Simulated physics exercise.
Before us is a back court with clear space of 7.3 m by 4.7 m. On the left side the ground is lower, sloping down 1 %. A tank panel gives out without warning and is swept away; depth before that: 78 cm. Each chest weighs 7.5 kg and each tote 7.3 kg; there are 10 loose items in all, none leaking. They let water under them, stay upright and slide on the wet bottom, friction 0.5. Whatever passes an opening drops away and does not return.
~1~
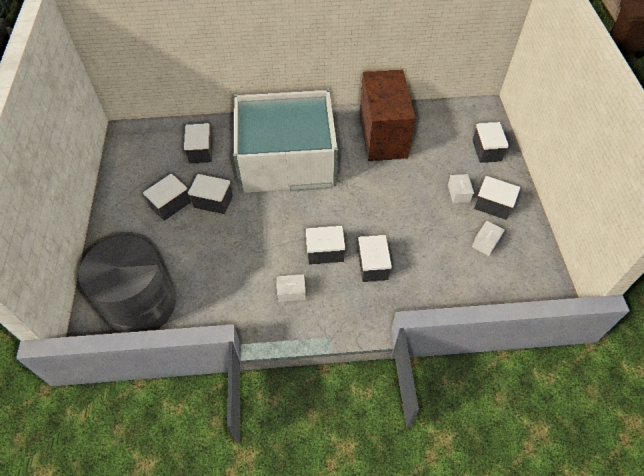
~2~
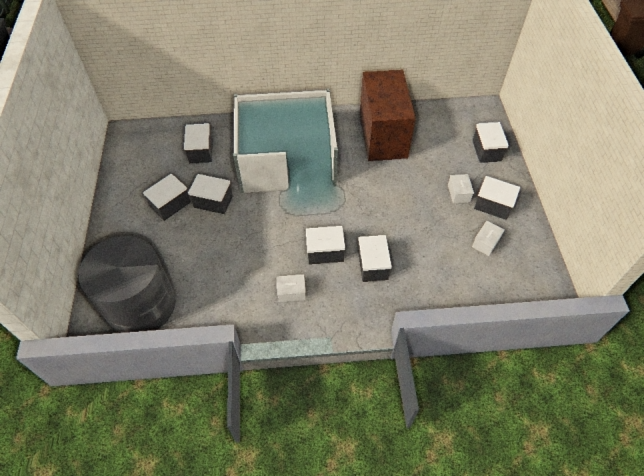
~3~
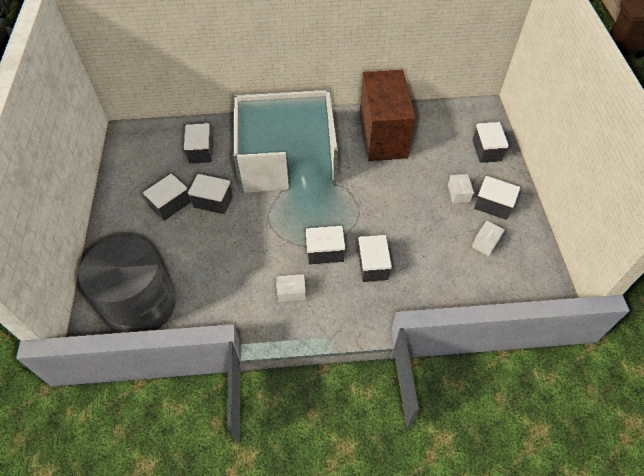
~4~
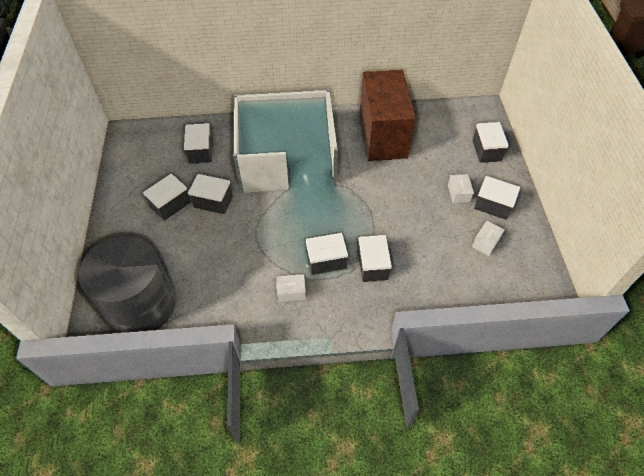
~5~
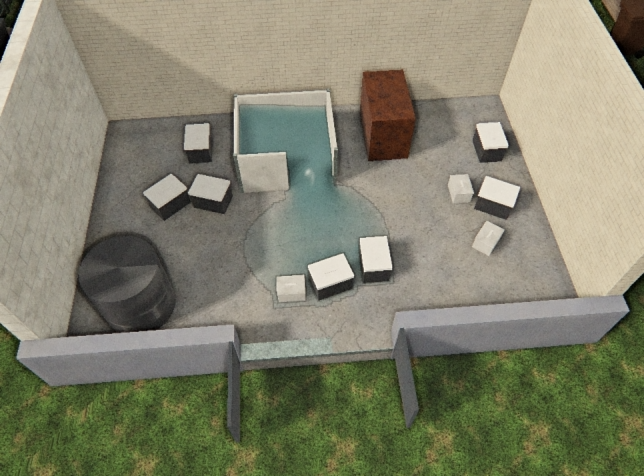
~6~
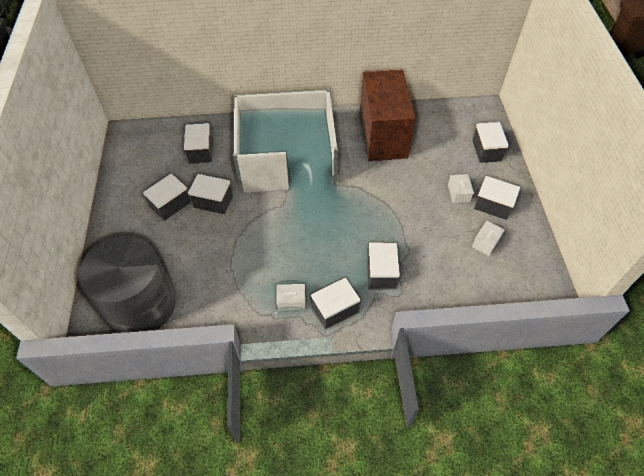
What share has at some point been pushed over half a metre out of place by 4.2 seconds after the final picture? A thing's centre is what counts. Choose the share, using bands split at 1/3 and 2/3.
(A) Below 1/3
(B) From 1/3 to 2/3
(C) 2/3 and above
Option B: From 1/3 to 2/3.
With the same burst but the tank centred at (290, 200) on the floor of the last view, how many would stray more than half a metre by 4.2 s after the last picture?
The answer would then be 3.
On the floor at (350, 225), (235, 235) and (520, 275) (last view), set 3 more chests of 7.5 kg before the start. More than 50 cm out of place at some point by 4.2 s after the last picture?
Respectively: Tops it; doesn't reach it; tops it.
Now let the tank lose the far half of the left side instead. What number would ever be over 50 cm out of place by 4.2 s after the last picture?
Count: 3.
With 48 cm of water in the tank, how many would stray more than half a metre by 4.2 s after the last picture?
So the tally would be 3.
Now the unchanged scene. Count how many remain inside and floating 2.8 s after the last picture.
My tally comes to 1.
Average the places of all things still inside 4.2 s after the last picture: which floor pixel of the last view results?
(373, 184).
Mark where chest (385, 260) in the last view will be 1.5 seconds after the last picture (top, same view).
Around (512, 272).
Then, 0.4 s after the last picture 3 of 10 are over 50 cm from their spots; 0 afloat.
Then, 1.5 s after the last picture 3 of 10 are over 50 cm from their spots; 0 afloat.
Then, 2.8 s after the last picture 3 of 10 are over 50 cm from their spots; 1 afloat.
Then, 4.2 s after the last picture 4 of 10 are over 50 cm from their spots, and 4 have been at some point; 1 afloat.
